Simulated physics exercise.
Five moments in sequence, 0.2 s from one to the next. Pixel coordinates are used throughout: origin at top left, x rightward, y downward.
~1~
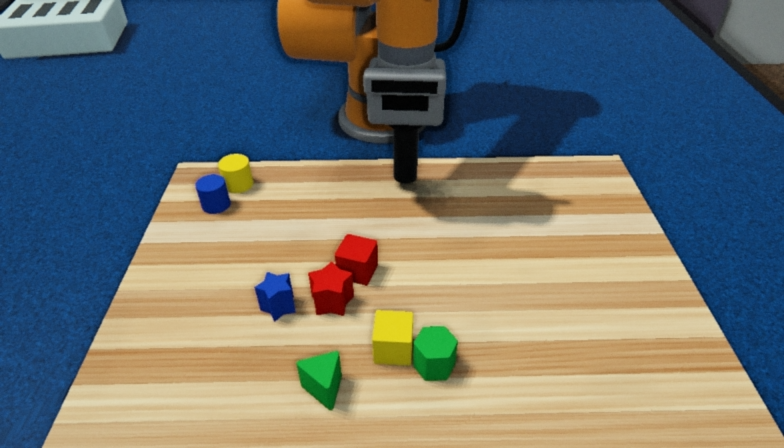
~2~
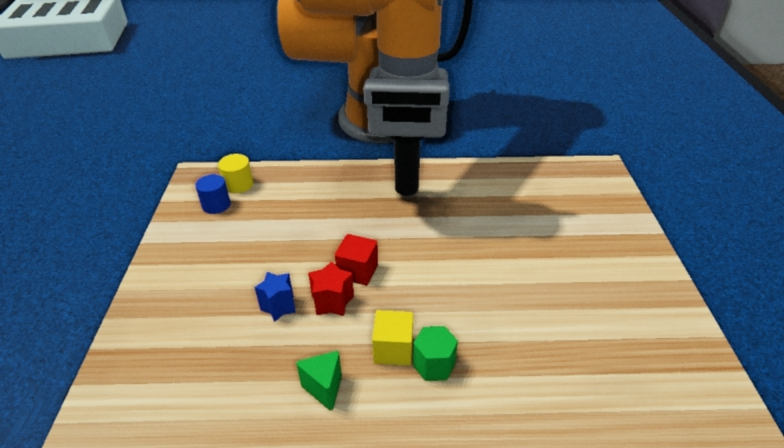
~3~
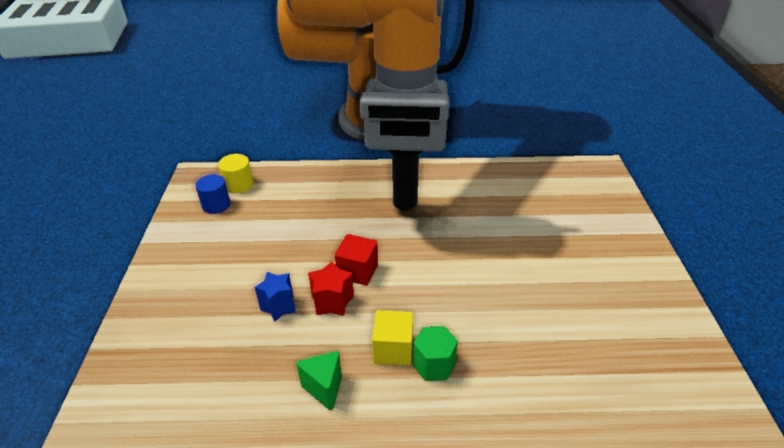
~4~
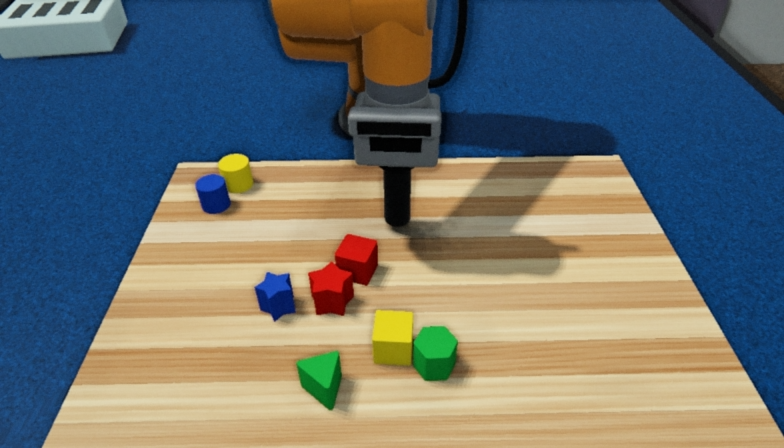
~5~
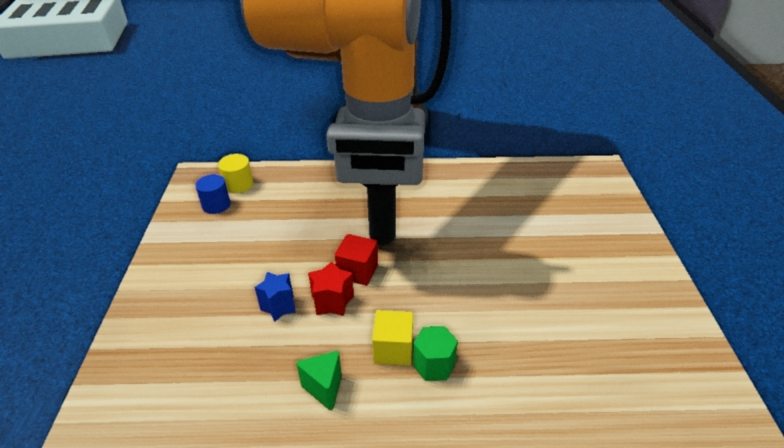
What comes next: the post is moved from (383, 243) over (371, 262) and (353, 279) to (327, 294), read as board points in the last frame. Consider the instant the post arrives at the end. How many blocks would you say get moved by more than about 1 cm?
Most likely three or more.
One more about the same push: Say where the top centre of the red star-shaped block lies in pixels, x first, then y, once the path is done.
Expect it around (281, 320).
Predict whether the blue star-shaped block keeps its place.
The block moves away from its spot.
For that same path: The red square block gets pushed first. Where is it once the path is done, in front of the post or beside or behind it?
Still in front.
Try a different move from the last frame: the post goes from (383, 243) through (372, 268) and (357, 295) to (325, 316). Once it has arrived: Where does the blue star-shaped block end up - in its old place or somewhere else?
The blue star-shaped block is moved.
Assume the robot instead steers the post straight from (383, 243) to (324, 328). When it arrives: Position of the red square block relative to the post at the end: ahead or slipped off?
The red square block stays in front.
The first path, step by step. One third of the way, post at (371, 255); red square block at (347, 255), turned 15° clockwise.
Two thirds of the way, post at (351, 273); blue star-shaped block at (269, 286), turned 30° clockwise; red star-shaped block at (303, 300); red square block at (324, 274), turned 15° clockwise.
At the end, post at (327, 287); blue star-shaped block at (257, 290), turned 70° clockwise; red star-shaped block at (281, 320); red square block at (299, 291); yellow square block still.
